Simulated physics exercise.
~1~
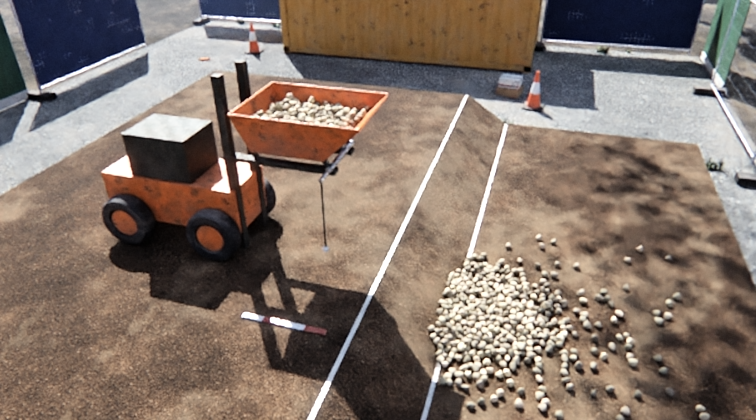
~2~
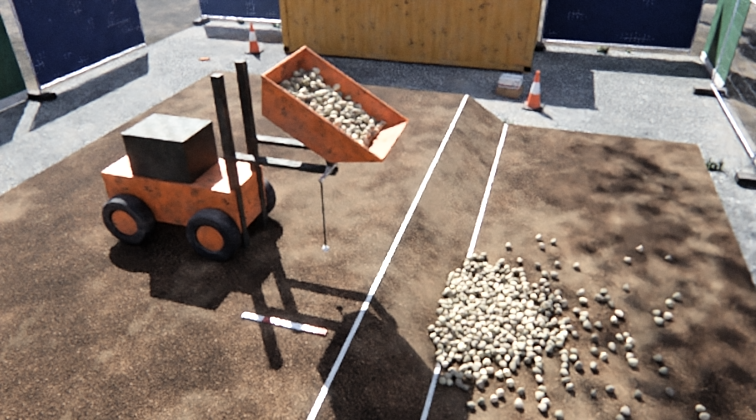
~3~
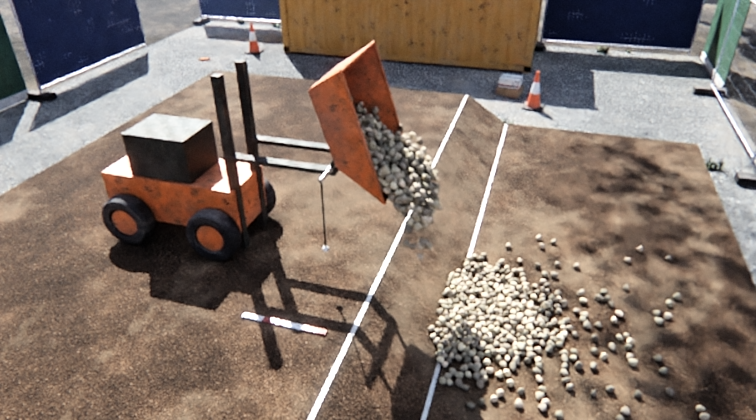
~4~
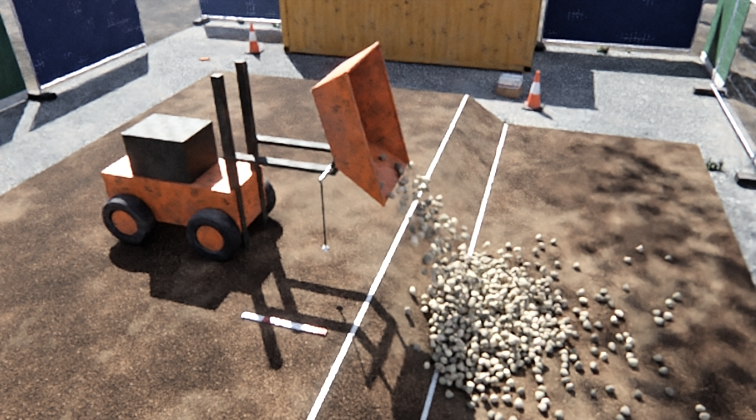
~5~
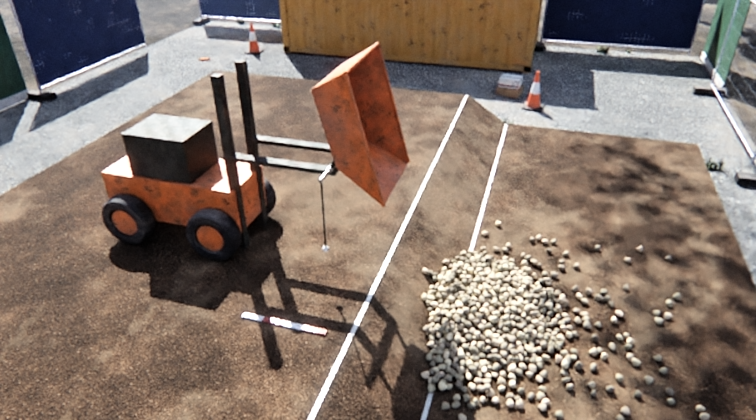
Orange forklift-like vehicle tipping its raised skip to the right, pouring pale stones down a bank onto an earlier pile until empty.
